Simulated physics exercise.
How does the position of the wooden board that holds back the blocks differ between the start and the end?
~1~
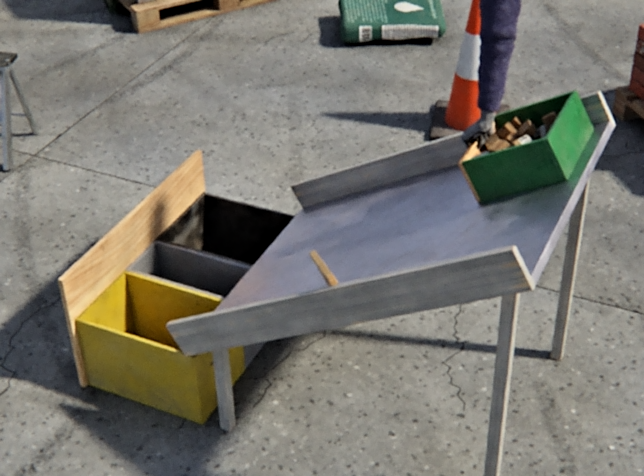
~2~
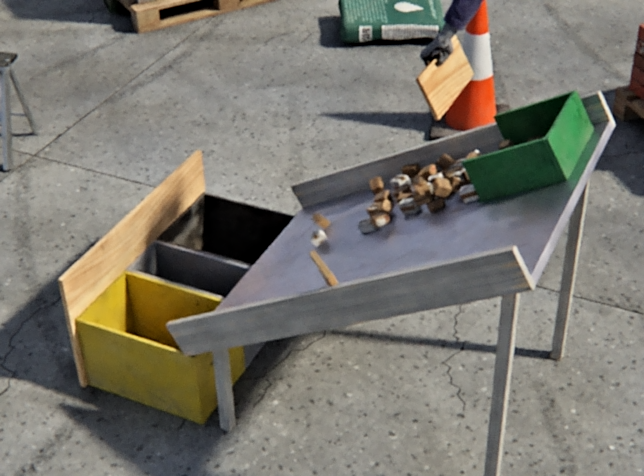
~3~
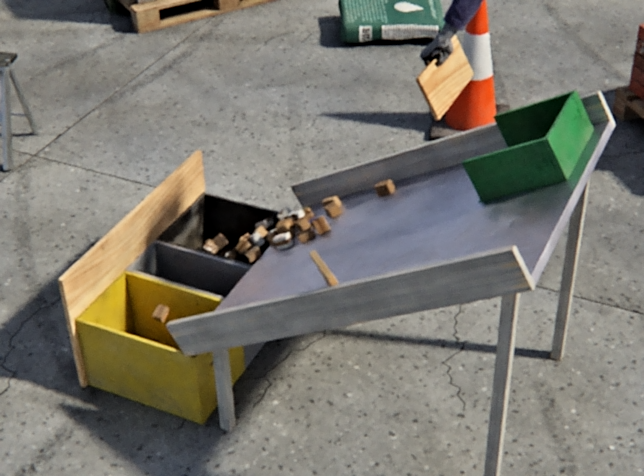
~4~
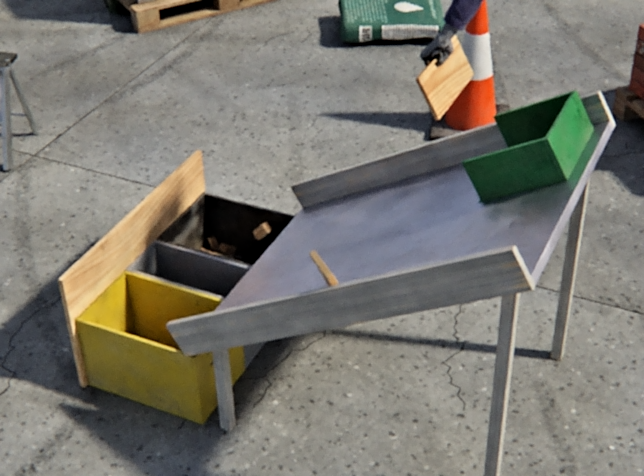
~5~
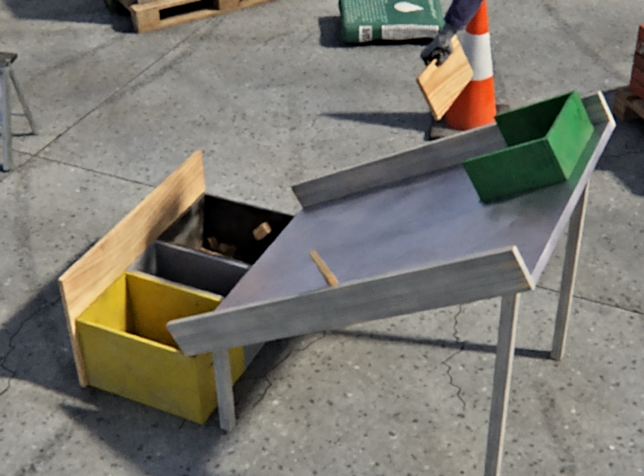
At the start the board is down at the open side of the green pen, holding the blocks in. At the end it is farther left and higher in view, held by a gloved hand beyond the table's far edge, in front of the traffic cone.
